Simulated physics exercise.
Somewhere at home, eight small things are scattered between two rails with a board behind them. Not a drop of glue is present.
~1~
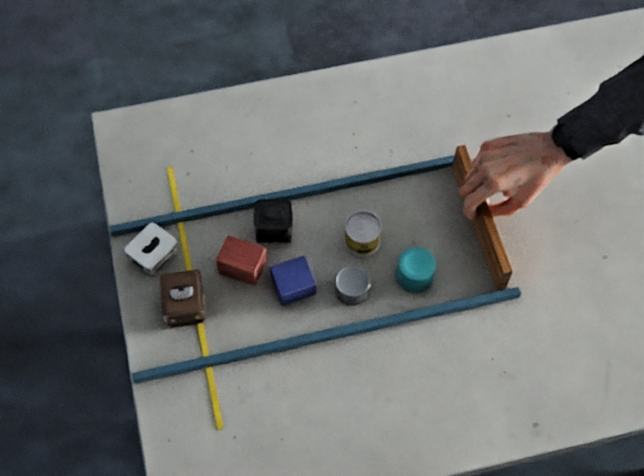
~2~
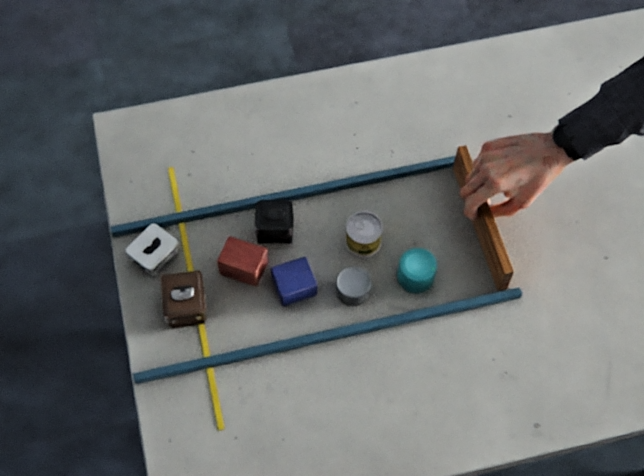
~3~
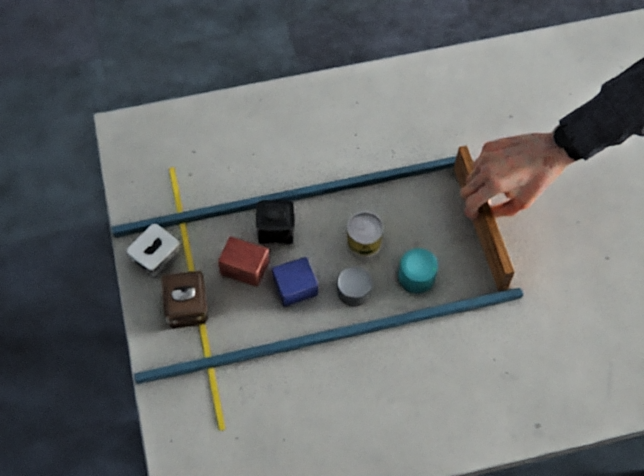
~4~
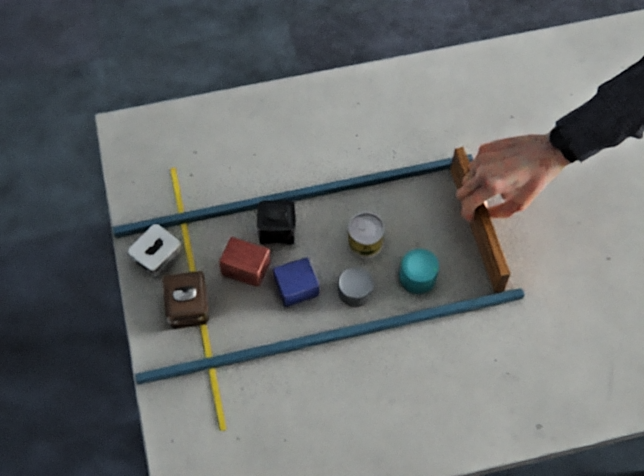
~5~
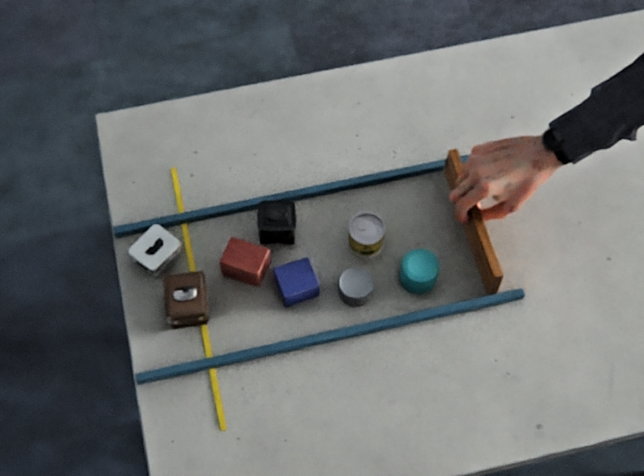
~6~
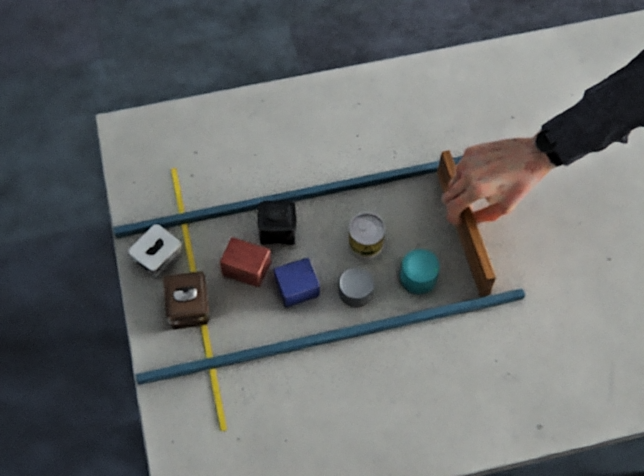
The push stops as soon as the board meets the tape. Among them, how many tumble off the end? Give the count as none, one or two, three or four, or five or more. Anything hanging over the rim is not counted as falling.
The count is one or two.
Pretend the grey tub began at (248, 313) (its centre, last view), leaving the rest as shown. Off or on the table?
It does not fall.
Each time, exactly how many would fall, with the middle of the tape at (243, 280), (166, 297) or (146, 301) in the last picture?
Down on the floor: 0, 4 and 5.
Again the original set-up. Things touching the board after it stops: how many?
My count gives 3.
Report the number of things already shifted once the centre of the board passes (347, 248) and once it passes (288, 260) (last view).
4 by the first point, 6 by the second.
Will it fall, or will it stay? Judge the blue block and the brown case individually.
Result - blue block retained, brown case fallen.
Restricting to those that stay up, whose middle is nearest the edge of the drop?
That would be the red block, the foremost.
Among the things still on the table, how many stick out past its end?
It would come to 1.
Soon after, none off yet; white case at rest near (156, 252); brown case at rest near (187, 300); red block at rest near (246, 263).
Then, none off yet; white case at rest near (156, 252); brown case at rest near (187, 300); red block moving near (237, 257).
Further on, none off yet; white case moved a little near (138, 251); brown case moved about its own width near (151, 312); red block moved well along near (173, 261).
At rest, the number that fall off is one or two; fallen, brown case and white case.
